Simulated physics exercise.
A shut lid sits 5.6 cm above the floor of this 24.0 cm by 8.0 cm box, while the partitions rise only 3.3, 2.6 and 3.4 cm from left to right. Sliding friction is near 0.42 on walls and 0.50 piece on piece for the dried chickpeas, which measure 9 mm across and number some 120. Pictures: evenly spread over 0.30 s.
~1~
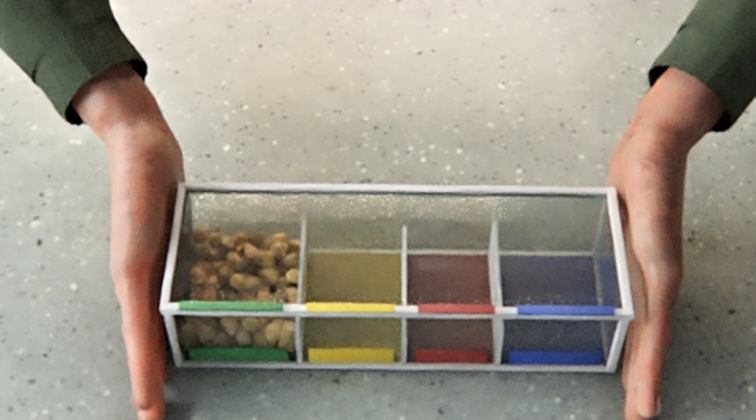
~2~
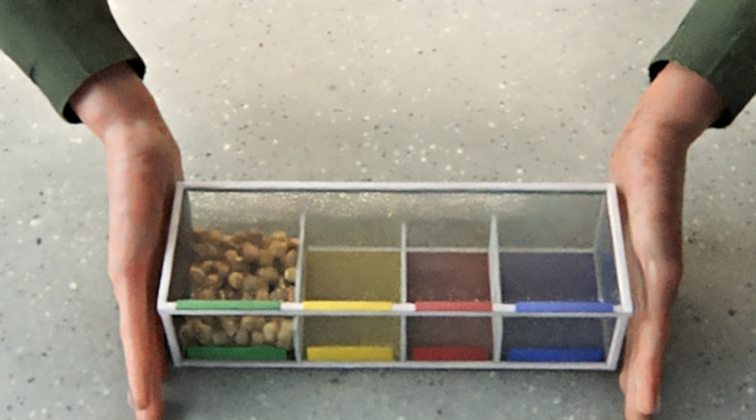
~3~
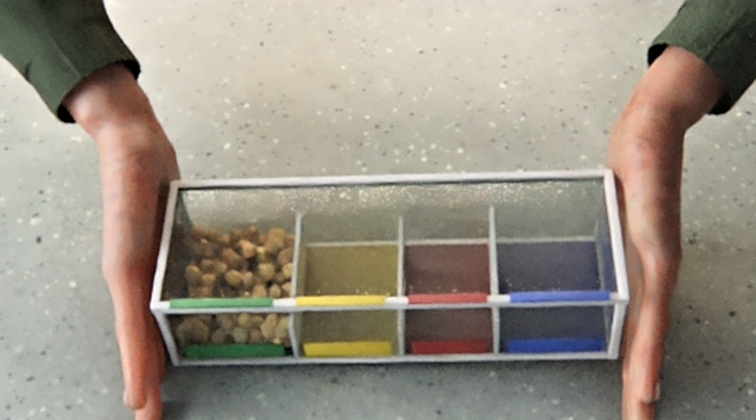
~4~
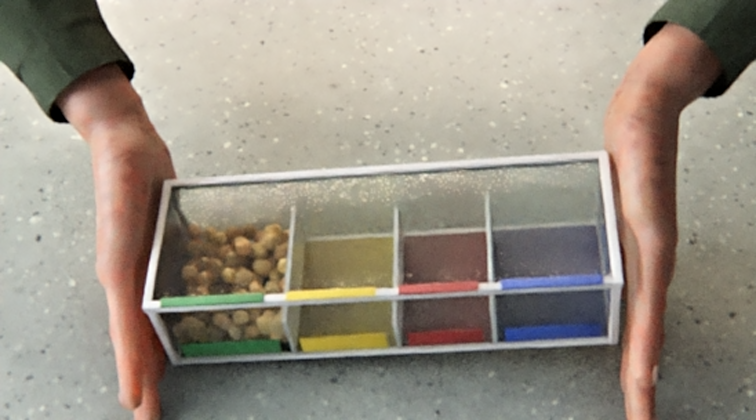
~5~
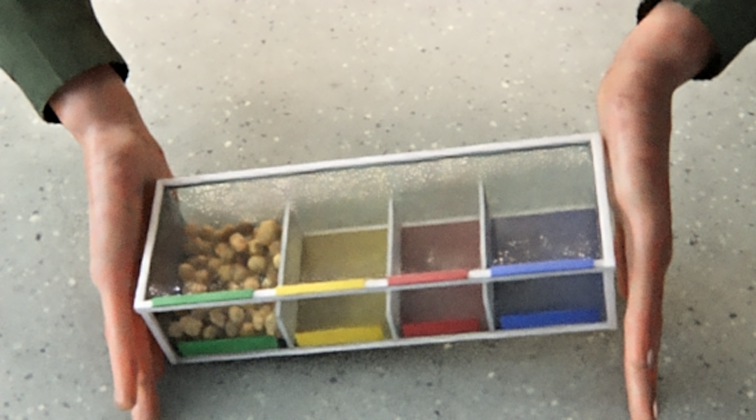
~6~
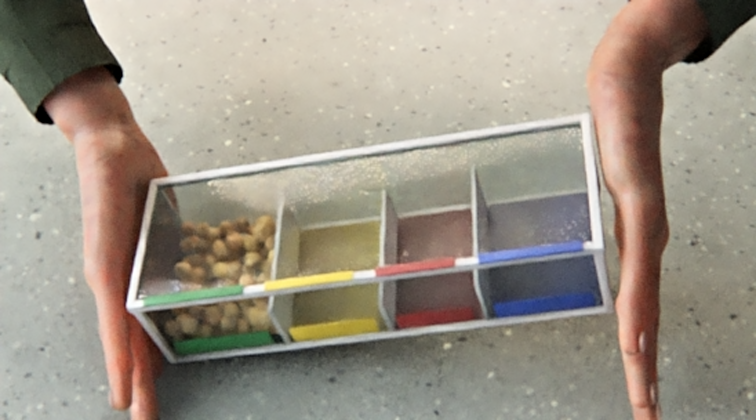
Two hands in dark green sleeves hold a clear, white-edged box by its ends above a speckled grey surface, seen from above and in front. Its four compartments are marked green, yellow, red and blue from left to right, with round tan pieces only in the green one. The hands start level, then slowly raise the right end, leaving the left lower, while the pieces stay in the green section.
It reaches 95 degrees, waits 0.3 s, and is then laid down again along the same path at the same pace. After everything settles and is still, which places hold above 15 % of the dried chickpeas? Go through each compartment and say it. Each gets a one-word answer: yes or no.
My answers are red compartment no, blue compartment no, green compartment yes, yellow compartment no.
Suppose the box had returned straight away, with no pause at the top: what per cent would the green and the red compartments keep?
In per cent: Green 100; red 0.
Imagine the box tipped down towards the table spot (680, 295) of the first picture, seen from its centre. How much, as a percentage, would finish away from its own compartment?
About 70 per cent.
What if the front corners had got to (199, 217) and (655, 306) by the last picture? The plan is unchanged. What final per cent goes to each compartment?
Final shares, in per cent - red: 5, blue: 65, green: 30, yellow: 0.
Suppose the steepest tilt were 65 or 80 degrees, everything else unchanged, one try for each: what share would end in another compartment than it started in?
Roughly 0 percent, then roughly 0 percent.
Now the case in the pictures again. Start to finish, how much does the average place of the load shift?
The balance point ends up some 1.5 centimetres from where it began.
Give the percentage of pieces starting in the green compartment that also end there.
That comes out at about 100 percent.
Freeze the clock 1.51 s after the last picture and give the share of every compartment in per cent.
Red 0; blue 0; green 100; yellow 0.
Then, 1.51 s after the last picture, tilt 95 degrees; green 100 %.
Then, 2.51 s after the last picture, tilt 47 degrees; green 100 %.
Then, 3.50 s after the last picture, tilt 0 degrees; green 100 %.
In the end, red 0 %, blue 0 %, green 100 %, yellow 0 %.
